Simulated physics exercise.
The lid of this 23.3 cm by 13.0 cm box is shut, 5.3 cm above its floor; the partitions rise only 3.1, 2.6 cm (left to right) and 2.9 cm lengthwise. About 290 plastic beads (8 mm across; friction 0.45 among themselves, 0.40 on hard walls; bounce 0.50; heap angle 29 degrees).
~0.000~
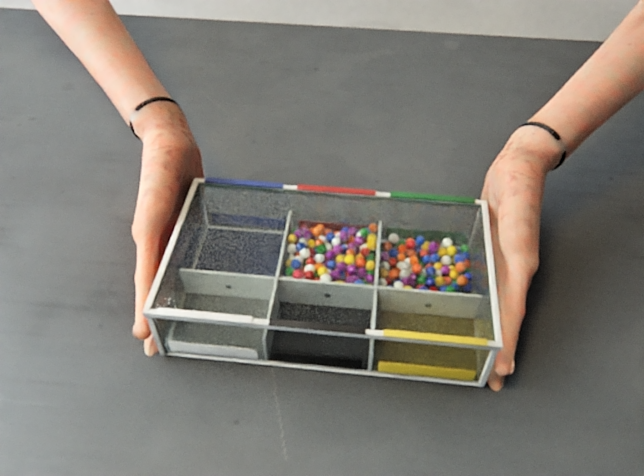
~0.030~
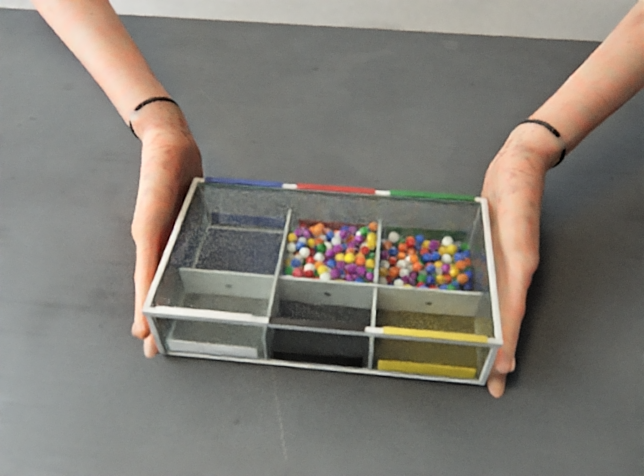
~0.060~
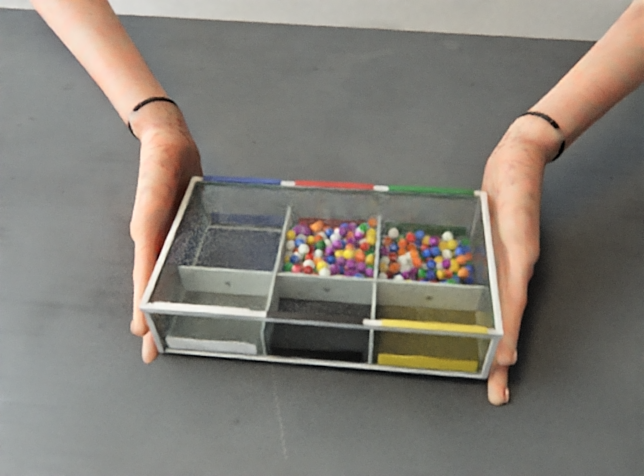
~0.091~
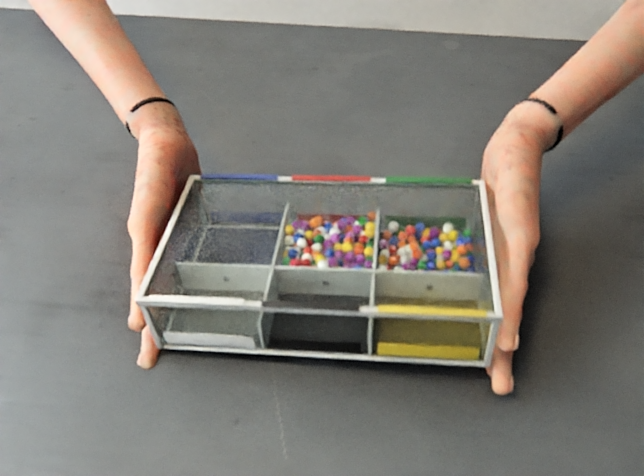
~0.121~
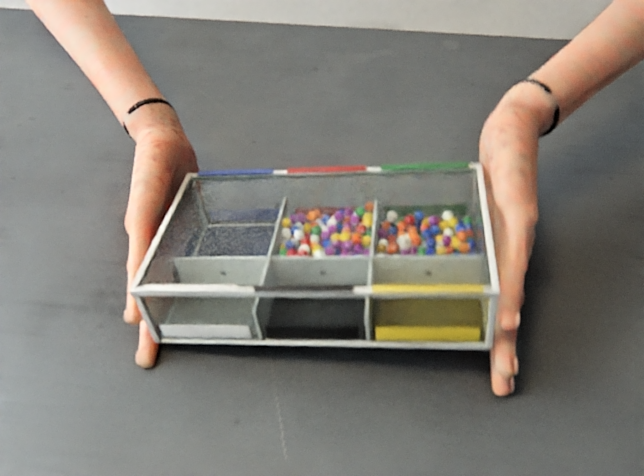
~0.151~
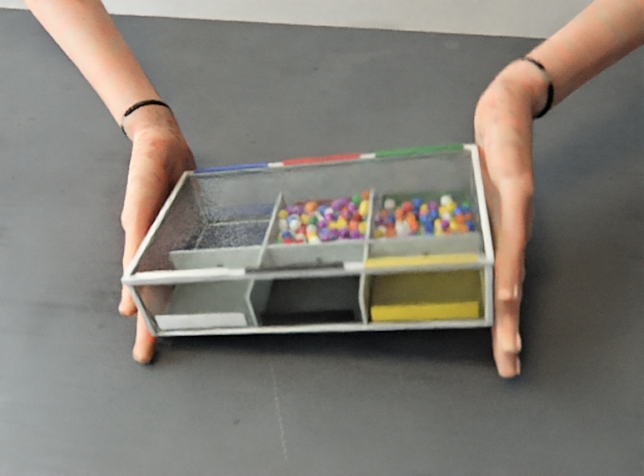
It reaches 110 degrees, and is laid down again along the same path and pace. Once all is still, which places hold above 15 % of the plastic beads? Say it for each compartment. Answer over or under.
Red over, blue over, green under, yellow under, white under, black under.
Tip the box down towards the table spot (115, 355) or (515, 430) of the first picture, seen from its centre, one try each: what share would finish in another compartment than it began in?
Some 95 and 70 per cent.
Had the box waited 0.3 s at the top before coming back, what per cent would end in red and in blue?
In that case red 40, blue 50.
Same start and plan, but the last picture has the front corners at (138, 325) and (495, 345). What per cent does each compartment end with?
Red 0; blue 0; green 0; yellow 10; white 45; black 40.
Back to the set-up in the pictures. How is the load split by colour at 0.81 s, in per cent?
Red 65, blue 15, green 20, yellow 0, white 0, black 0.
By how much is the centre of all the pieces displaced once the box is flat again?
About 6.5 cm.
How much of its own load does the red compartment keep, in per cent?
Some 40 per cent.
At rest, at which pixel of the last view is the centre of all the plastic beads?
Near (294, 247).
After 0.81 s, tilt 110 degrees; red 65 %, blue 15 %, green 20 %.
Then, at 1.24 s, tilt 49 degrees; red 45 %, blue 45 %, green 10 %.
Then, at 1.76 s, tilt 0 degrees; red 45 %, blue 45 %, green 10 %.
By 2.3 s all is still; red 45 %, blue 45 %, green 10 %, yellow 0 %, white 0 %, black 0 %.
